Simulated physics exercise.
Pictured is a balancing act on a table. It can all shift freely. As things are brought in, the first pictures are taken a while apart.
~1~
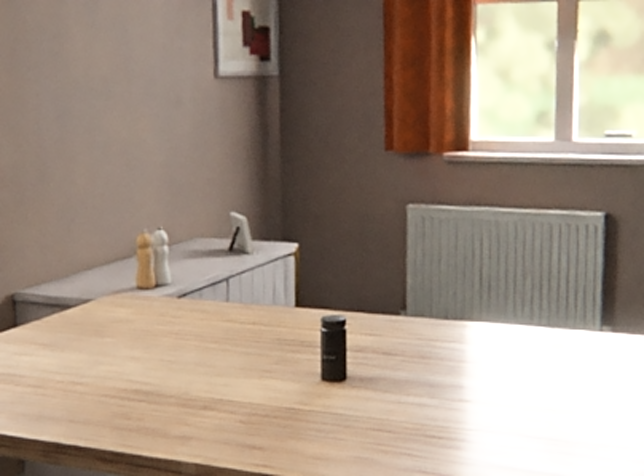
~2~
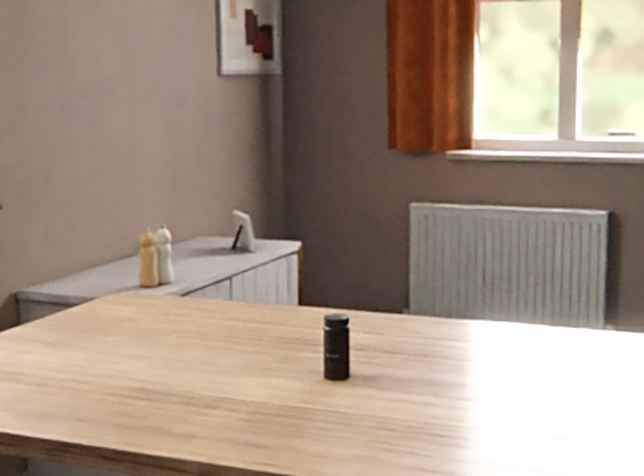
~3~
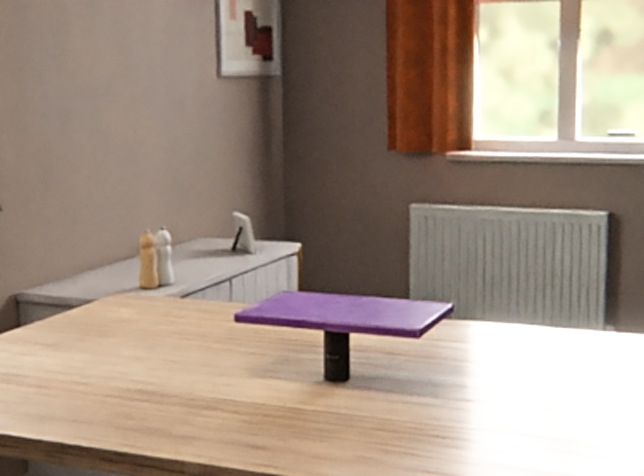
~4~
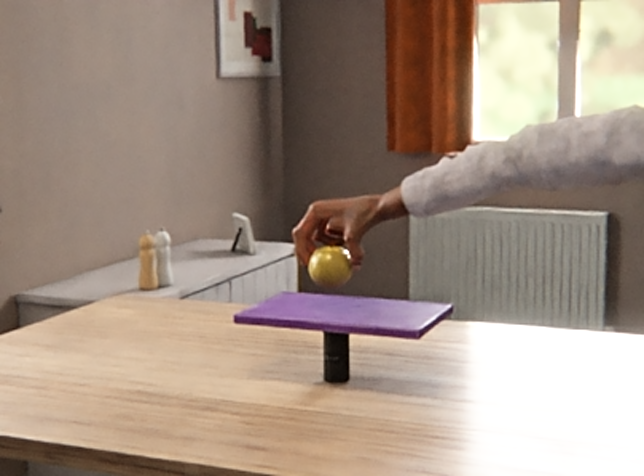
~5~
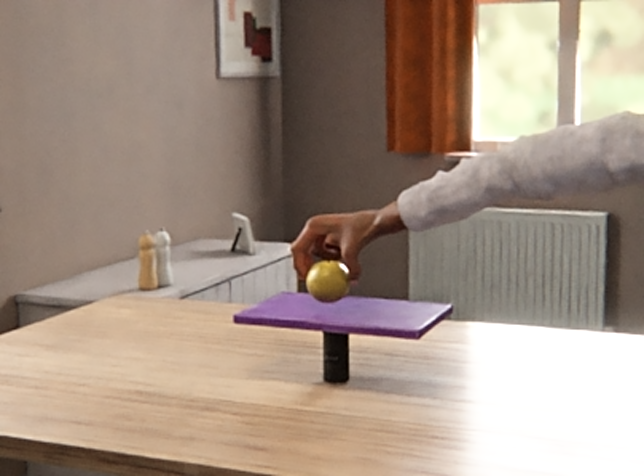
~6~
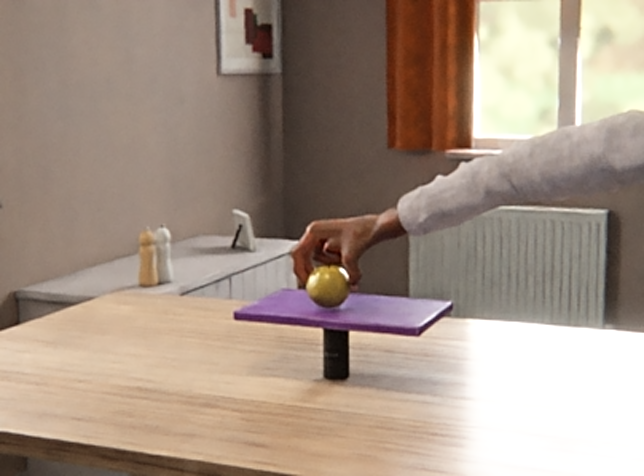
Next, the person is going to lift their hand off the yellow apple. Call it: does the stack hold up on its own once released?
Holds up.
Then, 0.20 s on from there, no change.
Then, 0.70 s on from there, yellow apple resting near (328, 287).
In the end, all 3 unmoved. At the end, from the last picture's camera, yellow apple near (328, 287). The stack stays up.
